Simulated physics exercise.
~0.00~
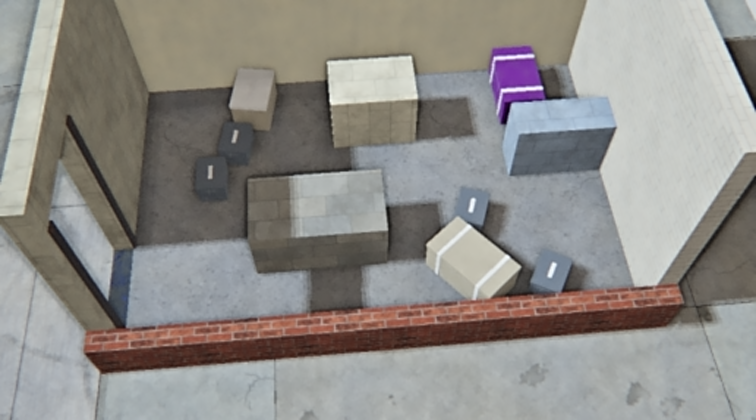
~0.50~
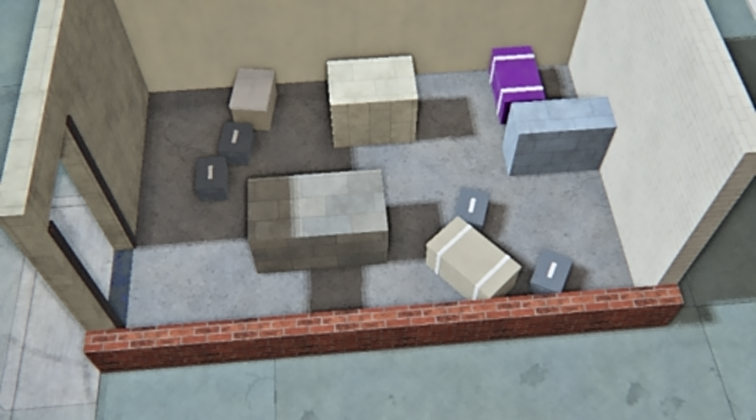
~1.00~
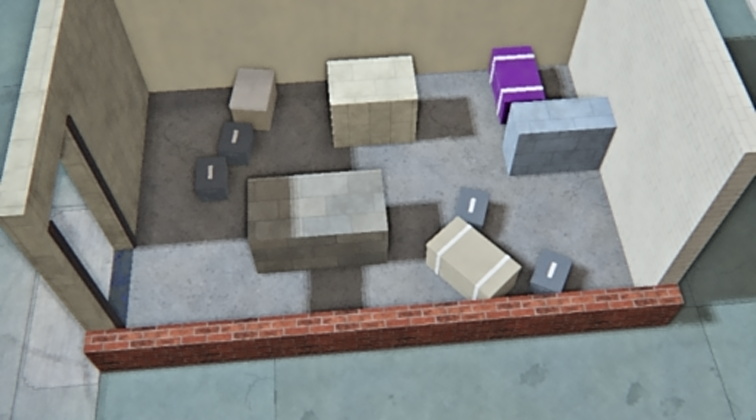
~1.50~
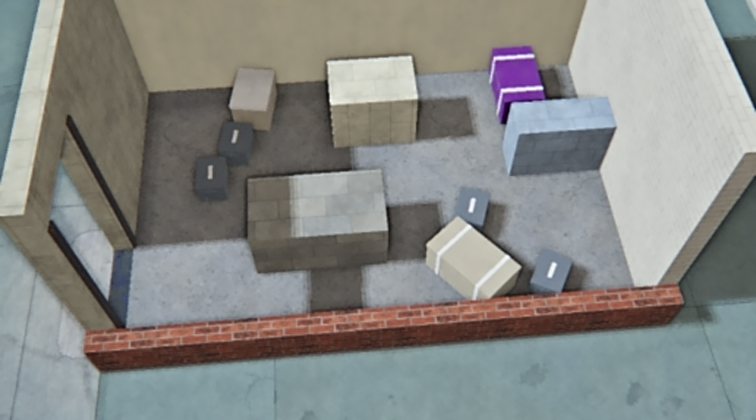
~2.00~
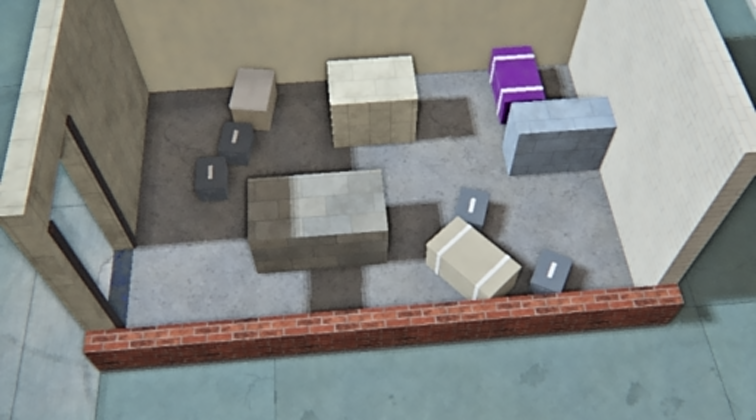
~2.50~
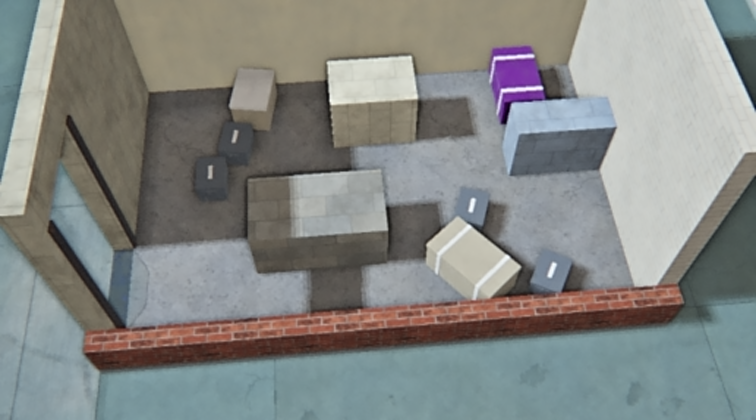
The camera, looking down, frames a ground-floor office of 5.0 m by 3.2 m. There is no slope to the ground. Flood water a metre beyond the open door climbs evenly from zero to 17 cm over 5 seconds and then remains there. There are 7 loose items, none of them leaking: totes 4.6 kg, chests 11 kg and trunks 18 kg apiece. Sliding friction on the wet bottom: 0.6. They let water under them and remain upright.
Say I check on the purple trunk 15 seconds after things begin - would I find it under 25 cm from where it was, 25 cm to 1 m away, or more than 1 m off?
Distance covered: Small.
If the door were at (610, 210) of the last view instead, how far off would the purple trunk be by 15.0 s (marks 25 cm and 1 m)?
You'd see the purple trunk hardly budge.
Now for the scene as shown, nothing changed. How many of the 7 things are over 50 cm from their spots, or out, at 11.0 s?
3 of them.
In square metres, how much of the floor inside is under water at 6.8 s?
7.0 m2.
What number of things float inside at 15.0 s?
I get 6.
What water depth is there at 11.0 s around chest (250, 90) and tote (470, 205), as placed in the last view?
I'd estimate 5 cm for the first and 3 cm for the second.
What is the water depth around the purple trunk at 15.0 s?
About 4 cm.
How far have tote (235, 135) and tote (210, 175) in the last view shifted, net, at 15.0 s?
They've ended up 120 cm and 40 cm away, in that order.
After 3.5 s the purple trunk is near (518, 73), 0.0 m from its start, aground; 0 afloat.
After 6.8 s the purple trunk is near (518, 73), 0.0 m from its start, aground; 0 afloat.
After 11.0 s the purple trunk is near (518, 73), 0.0 m from its start, aground; 4 afloat.
After 15.0 s the purple trunk is near (518, 73), 0.0 m from its start, aground; 6 afloat.
